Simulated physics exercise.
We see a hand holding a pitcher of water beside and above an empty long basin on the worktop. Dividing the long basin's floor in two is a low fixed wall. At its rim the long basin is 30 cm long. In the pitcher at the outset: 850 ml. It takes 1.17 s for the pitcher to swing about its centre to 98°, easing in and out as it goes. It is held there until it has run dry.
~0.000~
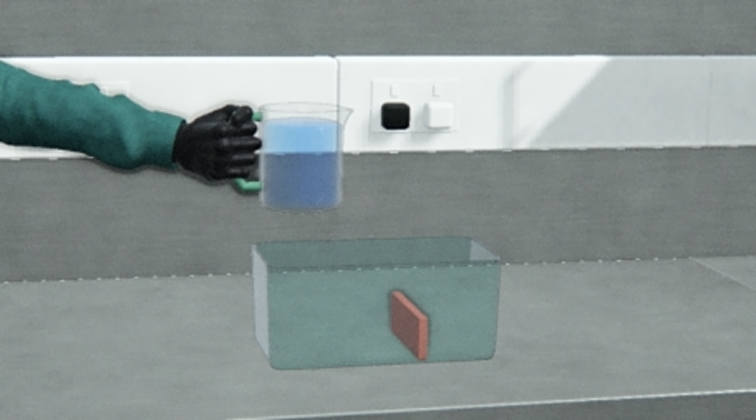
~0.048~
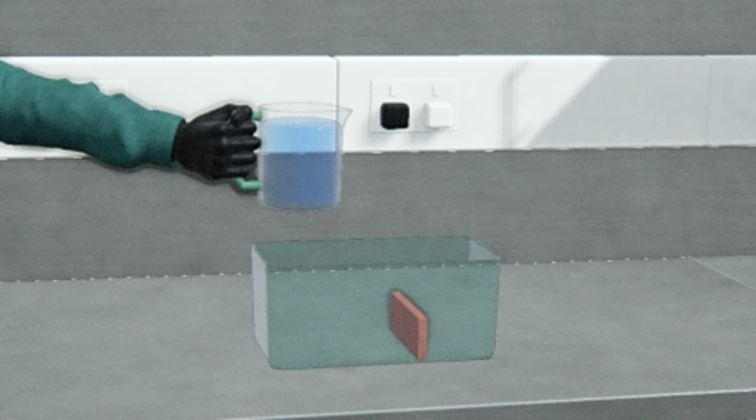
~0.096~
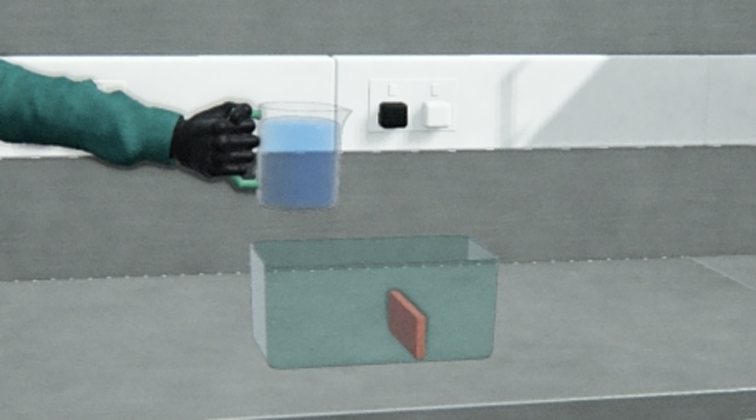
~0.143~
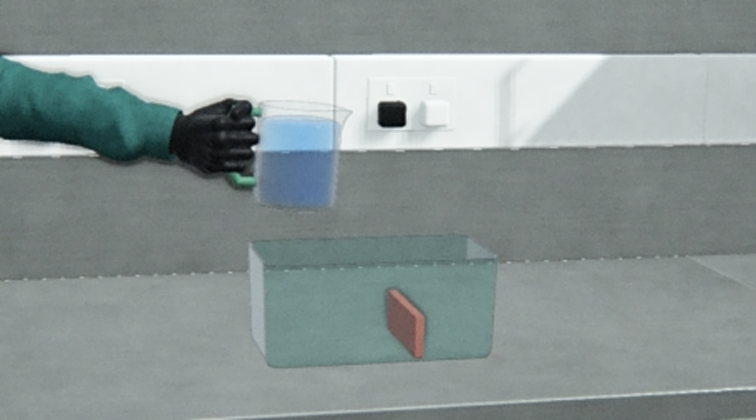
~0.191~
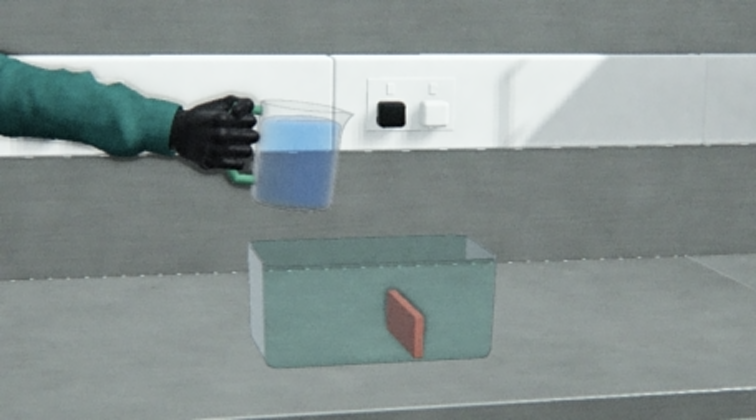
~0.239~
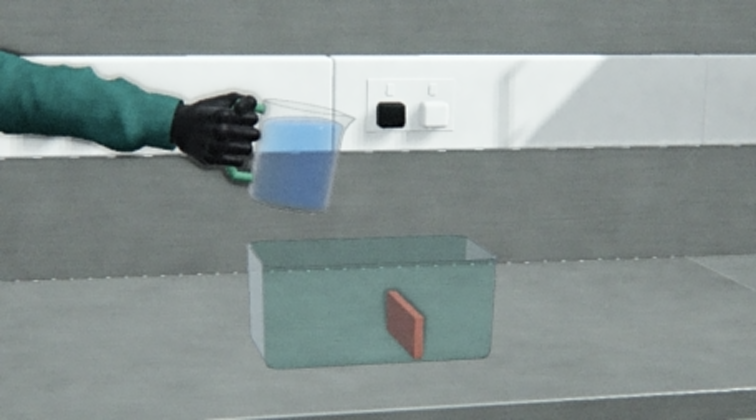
A gloved hand slowly tilts a pitcher of blue water rightward above an empty clear basin.
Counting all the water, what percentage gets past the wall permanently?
The share past the wall is about 56 per cent.
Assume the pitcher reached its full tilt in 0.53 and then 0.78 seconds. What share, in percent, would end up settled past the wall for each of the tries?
Near 45 in a hundred on the first go and near 55 in a hundred on the second.
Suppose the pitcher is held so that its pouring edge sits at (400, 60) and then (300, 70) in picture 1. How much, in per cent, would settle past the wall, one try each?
Near 70 in a hundred on the first go and near 5 in a hundred on the second.
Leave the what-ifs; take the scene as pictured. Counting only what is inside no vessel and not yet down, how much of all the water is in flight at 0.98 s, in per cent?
Close to 18 per cent.
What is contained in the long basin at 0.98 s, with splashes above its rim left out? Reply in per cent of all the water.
Some 42 percent.
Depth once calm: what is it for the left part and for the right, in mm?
Left part about 14 mm deep, right part about 34 mm deep.
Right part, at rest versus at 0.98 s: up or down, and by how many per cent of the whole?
The share ends bigger than before, by about 22 %.
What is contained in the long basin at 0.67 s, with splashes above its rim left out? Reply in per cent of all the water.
Near 3 in a hundred.
Then, 0.67 s in, the tilt is 60° and 86 per cent is still to pour, 0 is left of the wall and 2 right of it.
Then, 0.98 s in, the tilt is 92° and 41 per cent is still to pour, 8 is left of the wall and 34 right of it.
Then, 1.31 s in, the tilt is 98° and 9 per cent is still to pour, 31 is left of the wall and 56 right of it.
Then, 1.67 s in, the tilt is 98° and 1 per cent is still to pour, 42 is left of the wall and 56 right of it.
Finally, 43 per cent lies left of the wall, 56 right of it and 1 outside.
